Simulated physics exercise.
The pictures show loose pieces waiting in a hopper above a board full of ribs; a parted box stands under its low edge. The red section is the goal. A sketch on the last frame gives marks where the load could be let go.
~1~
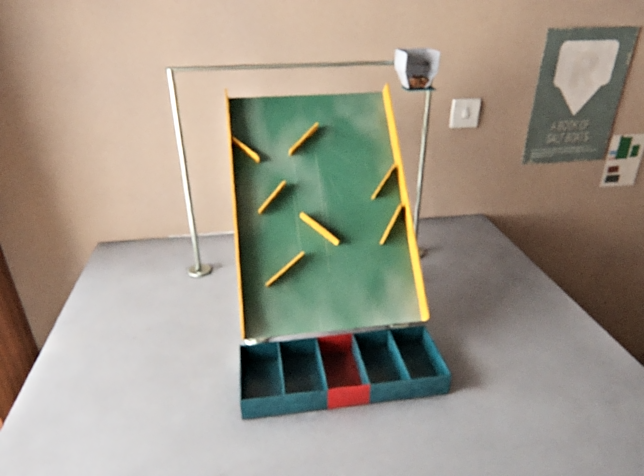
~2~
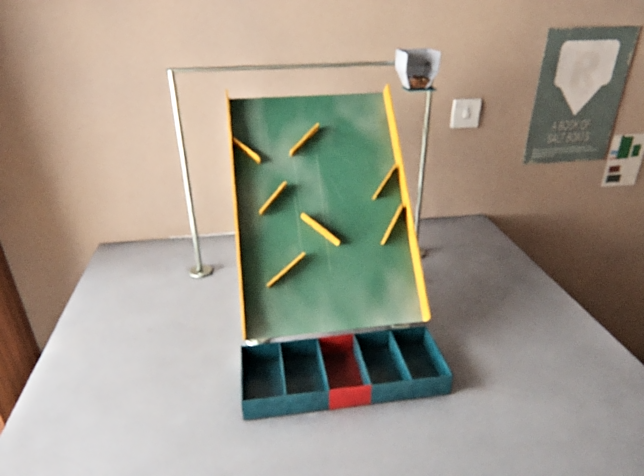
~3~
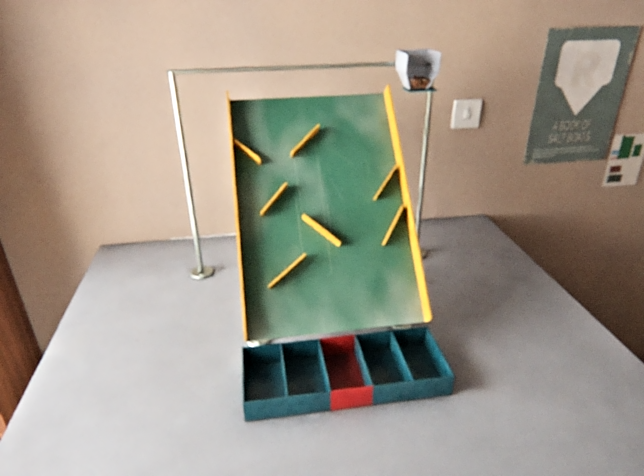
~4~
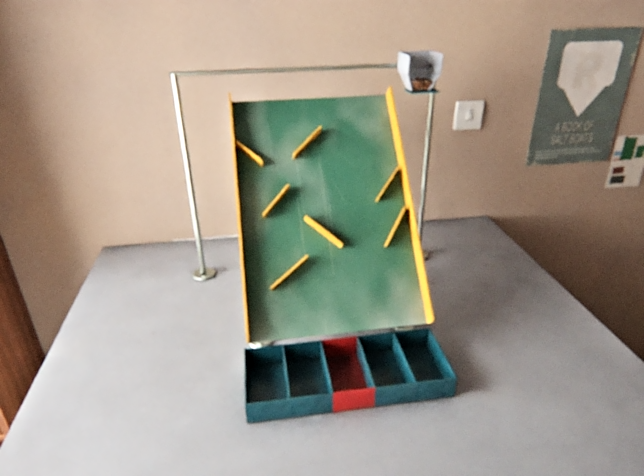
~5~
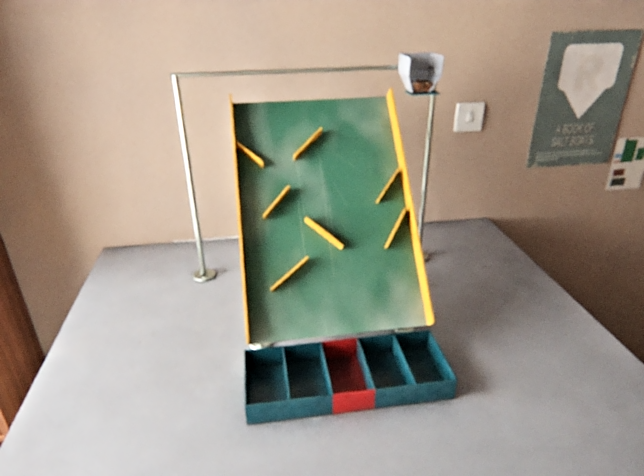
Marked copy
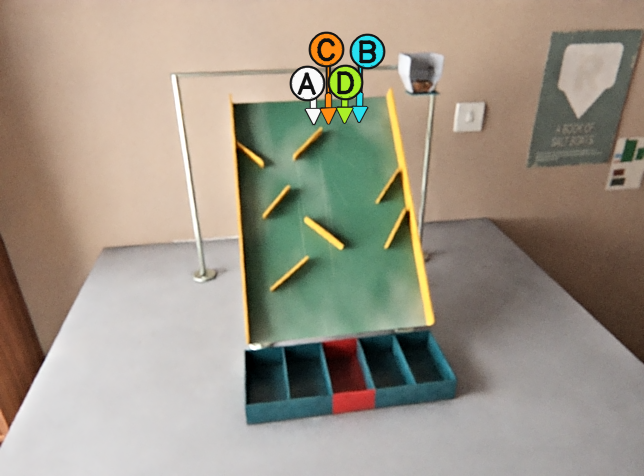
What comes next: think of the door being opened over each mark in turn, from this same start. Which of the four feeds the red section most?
B.
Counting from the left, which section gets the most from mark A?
It is the first one.
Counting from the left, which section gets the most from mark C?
The fourth from the left.
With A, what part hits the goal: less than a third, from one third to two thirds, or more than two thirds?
It is less than a third.
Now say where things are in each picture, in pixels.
Hopper at (415, 81), cereal balls, door shut, in the first picture.
Ribs (233, 138) to (260, 159), (291, 151) to (318, 124), (260, 211) to (286, 182), in the second picture.
Ribs (377, 196) to (397, 165), (303, 214) to (341, 243), (385, 242) to (404, 205), in the third picture.
Ribs (271, 288) to (308, 255), in the fourth picture.
Red section at (354, 400), number 3 of 5 from the left, in the fifth picture.
On the marked copy, mark A meets the board at (313, 118); mark B meets the board at (359, 116); mark C meets the board at (328, 117); mark D meets the board at (344, 117).
If A is chosen, a stray few in the red section, nearly all in other sections, a small part outside the box.
If B is chosen, about a third in the red section, about half in other sections, a small part outside the box.
If C is chosen, a stray few in the red section, nearly all in other sections, a stray few outside the box.
If D is chosen, a small part in the red section, most in other sections, a small part outside the box.
